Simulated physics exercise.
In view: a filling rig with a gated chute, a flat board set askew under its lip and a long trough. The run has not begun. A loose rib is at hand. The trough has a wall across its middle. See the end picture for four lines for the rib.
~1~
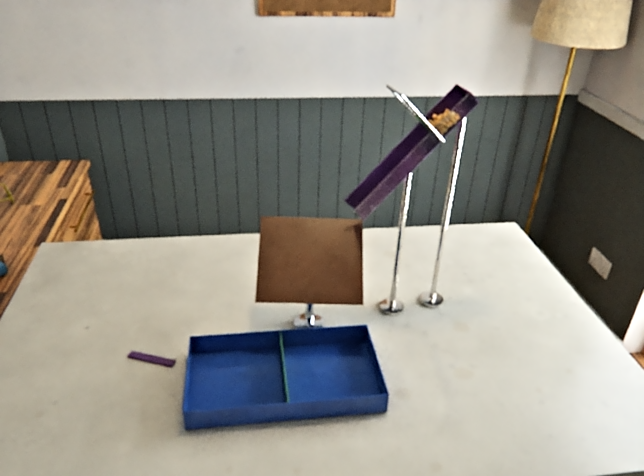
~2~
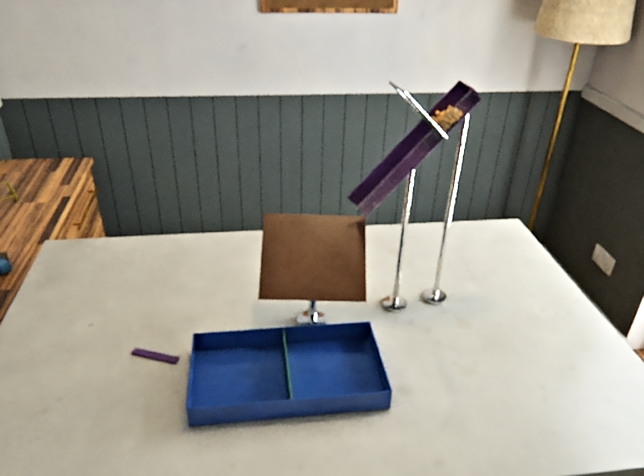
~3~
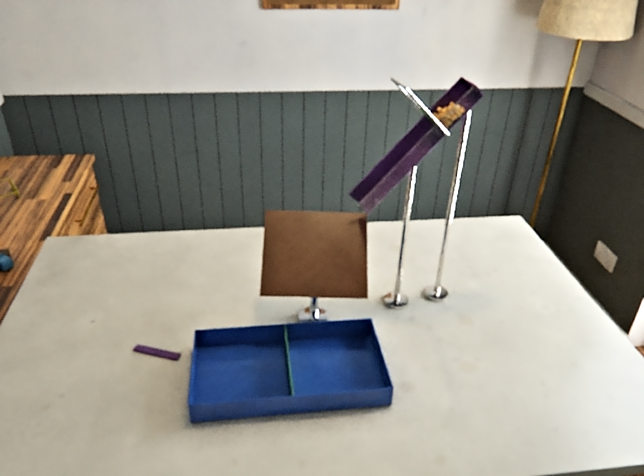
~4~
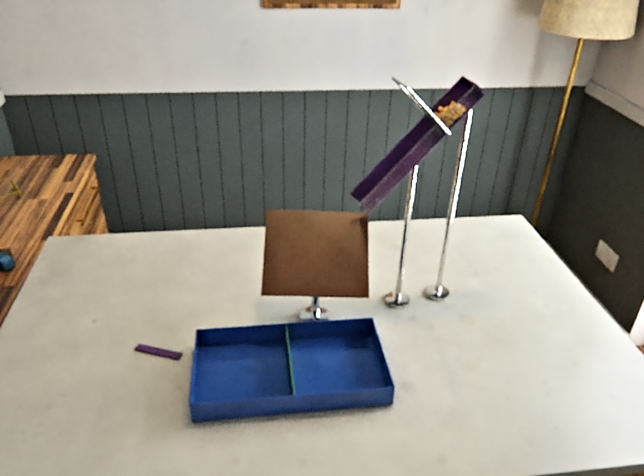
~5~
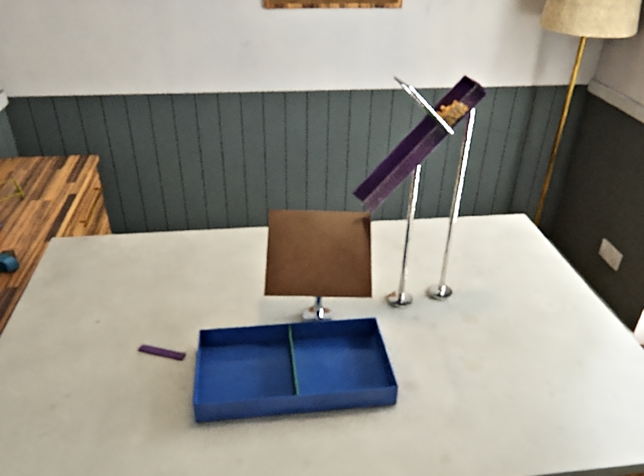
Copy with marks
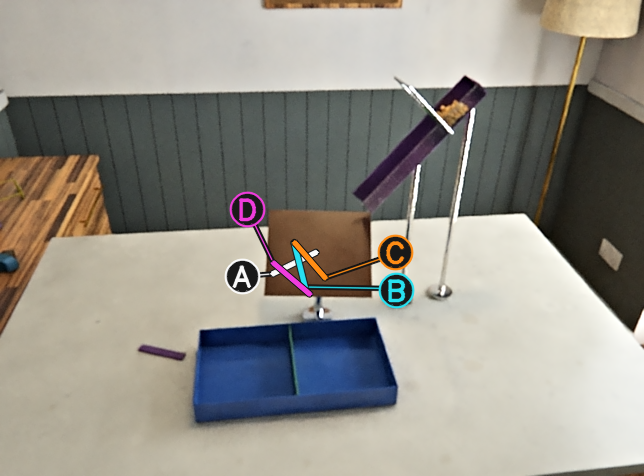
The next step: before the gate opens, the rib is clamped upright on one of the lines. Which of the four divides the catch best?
I would pick line A.
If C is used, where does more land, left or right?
The right half.
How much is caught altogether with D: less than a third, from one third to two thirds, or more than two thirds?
Line D gives more than two thirds.
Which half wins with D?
More lands on the right.
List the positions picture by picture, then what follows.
Load behind the gate at (441, 125), dried chickpeas; lip of the chute at (359, 215), sloping fairly steeply, in the first picture.
Middle of the board at (314, 256), tilted fairly steeply; middle of its low edge at (312, 300); of its high edge at (315, 215), in the second picture.
Front corners of the trough at (189, 405) and (393, 388); front end of its middle wall at (293, 396); gate still shut at (428, 116), in the third picture.
Middle of the load at (447, 117); lip at (364, 208), in the fourth picture.
Middle of the load at (449, 116); lip at (367, 207), in the fifth picture.
On the marked copy, line A from (316, 252) to (272, 273); line B from (294, 242) to (305, 286); line C from (294, 242) to (325, 277); line D from (273, 263) to (309, 294).
With A, of what is caught, about half in the left half, about half in the right.
With B, of what is caught, a small part in the left half, most in the right.
With C, of what is caught, a small part in the left half, nearly all in the right.
With D, of what is caught, a small part in the left half, nearly all in the right.
